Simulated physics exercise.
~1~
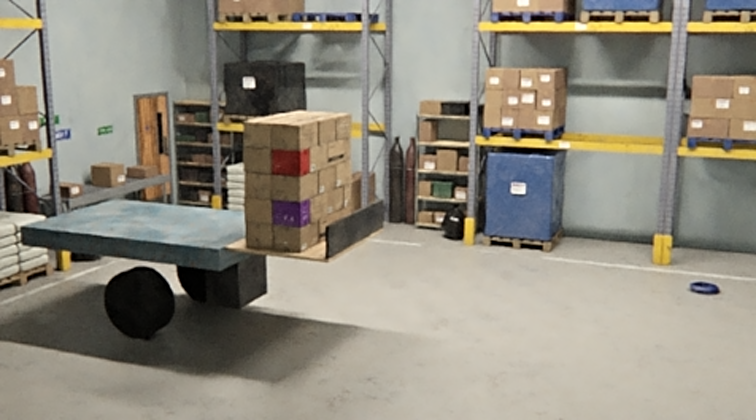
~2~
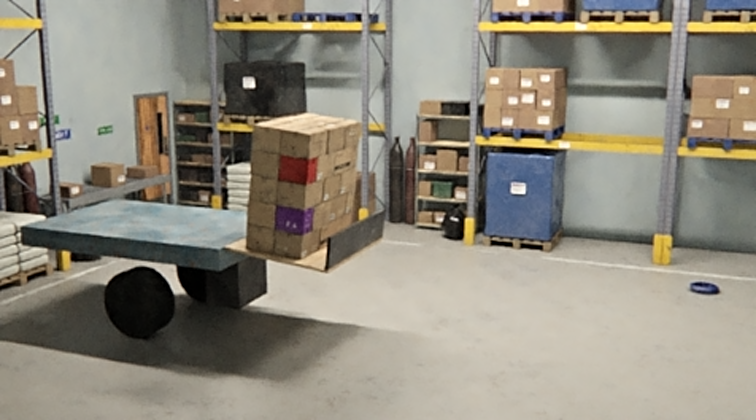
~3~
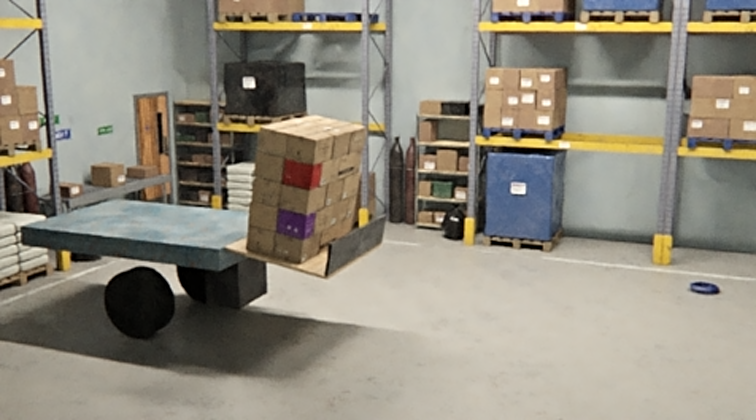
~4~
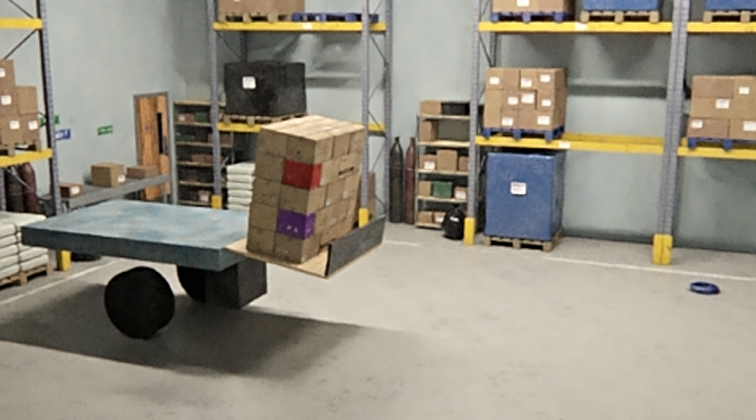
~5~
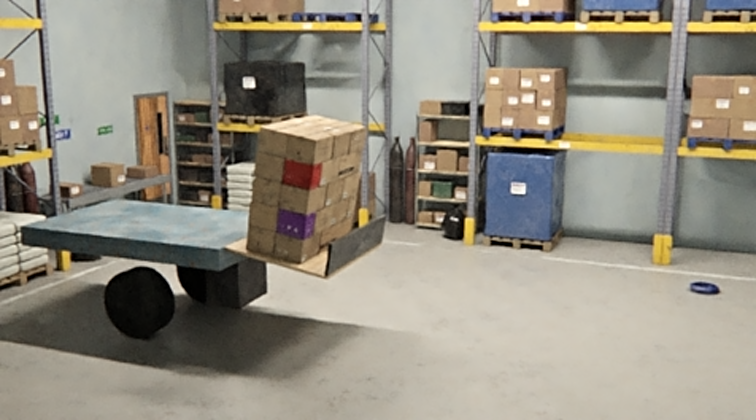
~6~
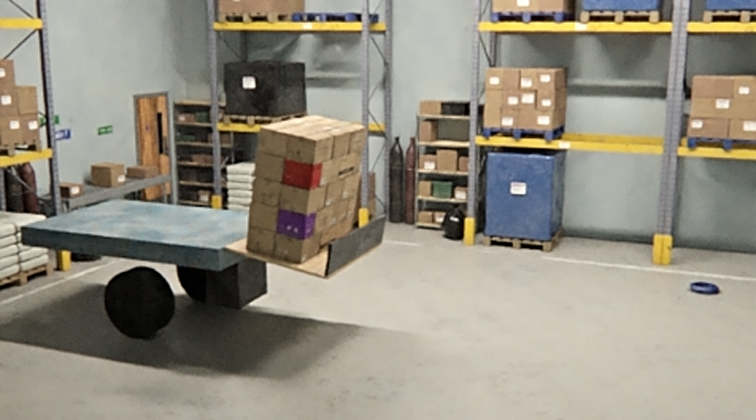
Warehouse with a flat-bed's rear flap tilting down slightly, its stacked cartons leaning toward the raised end board and staying aboard.
